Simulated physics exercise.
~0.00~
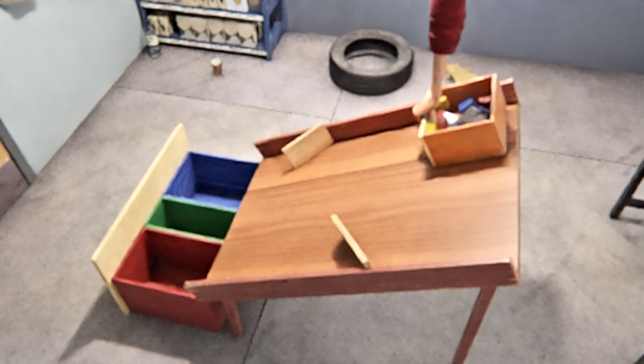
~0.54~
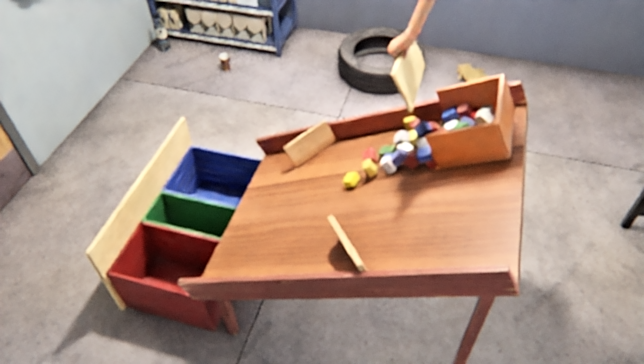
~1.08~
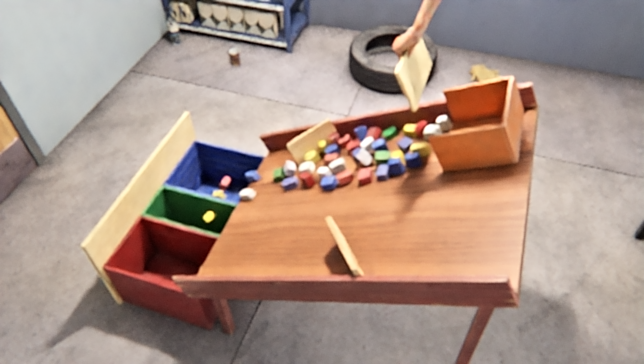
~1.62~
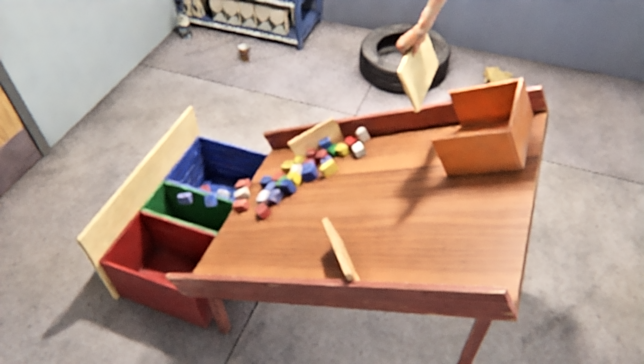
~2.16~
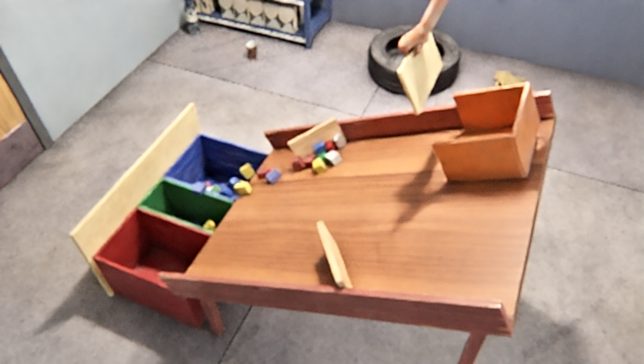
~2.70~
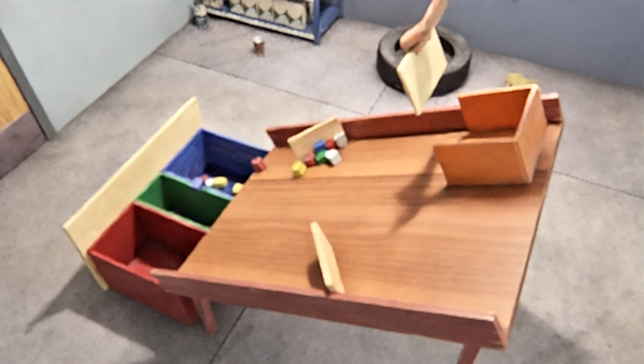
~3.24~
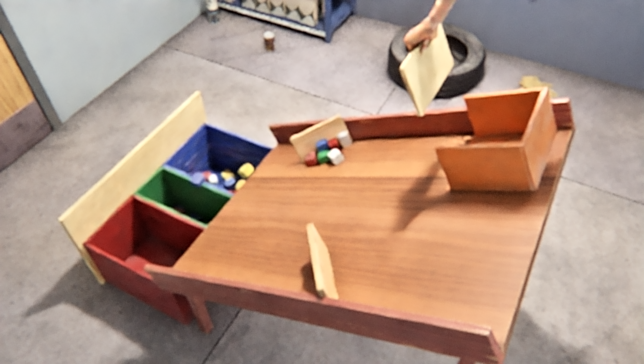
Colourful bricks tumble from an opened orange pen down a slope, mostly into blue and green bins.
